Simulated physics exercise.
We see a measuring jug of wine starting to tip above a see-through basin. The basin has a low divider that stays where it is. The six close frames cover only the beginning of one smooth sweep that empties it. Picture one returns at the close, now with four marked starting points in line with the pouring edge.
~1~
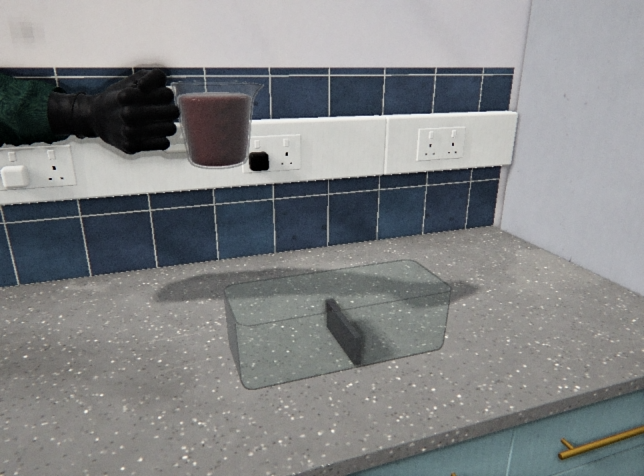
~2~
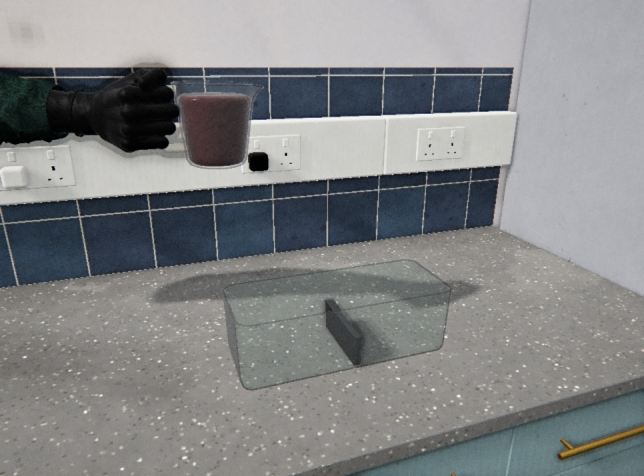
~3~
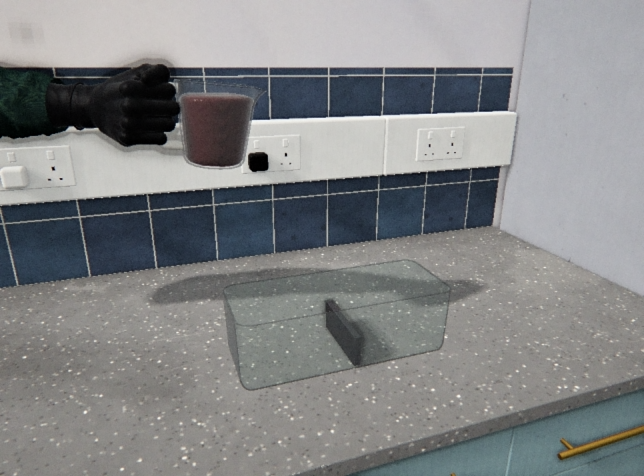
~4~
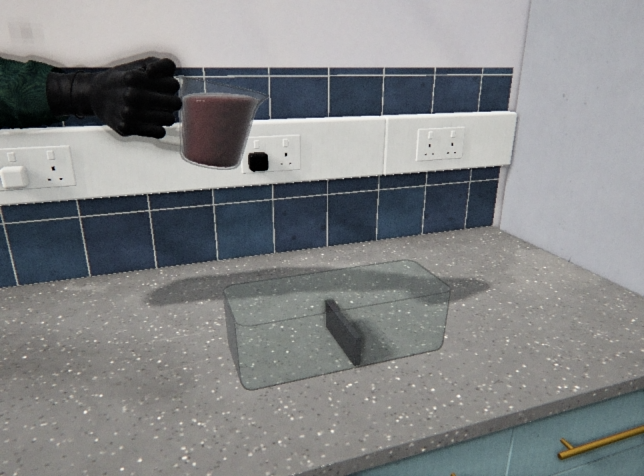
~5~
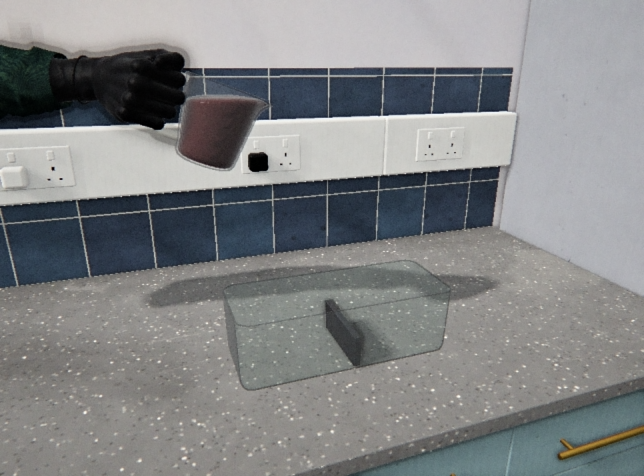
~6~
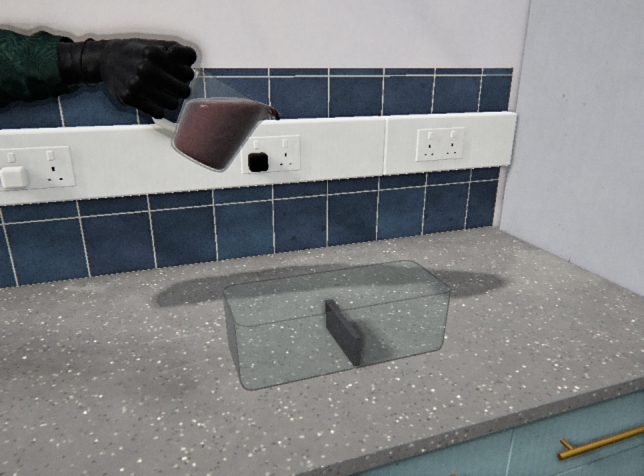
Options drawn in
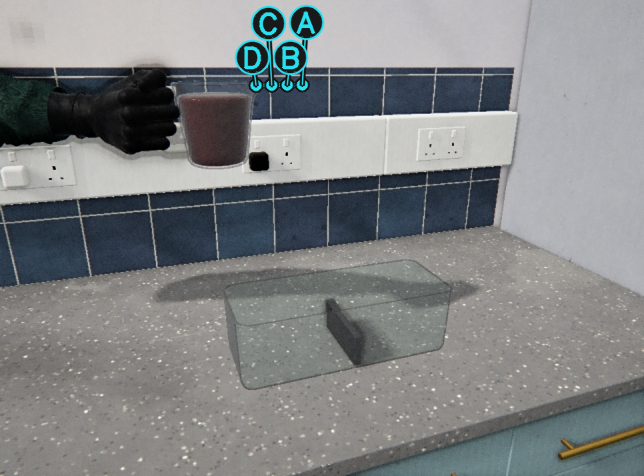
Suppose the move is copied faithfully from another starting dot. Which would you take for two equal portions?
B is best.
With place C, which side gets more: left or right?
The left side.
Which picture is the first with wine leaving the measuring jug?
In picture 6.
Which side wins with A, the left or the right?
The right side.
On the marked copy, A at (302, 84); B at (287, 85); C at (271, 85); D at (256, 85).
Choosing A, about 22 % ends left of the wall and 74 % right of it; 3 % is lost outside.
Choosing B, about 48 % ends left of the wall and 47 % right of it; 4 % is lost outside.
Choosing C, about 77 % ends left of the wall and 15 % right of it; 8 % is lost outside.
Choosing D, about 88 % ends left of the wall and 4 % right of it; 8 % is lost outside.
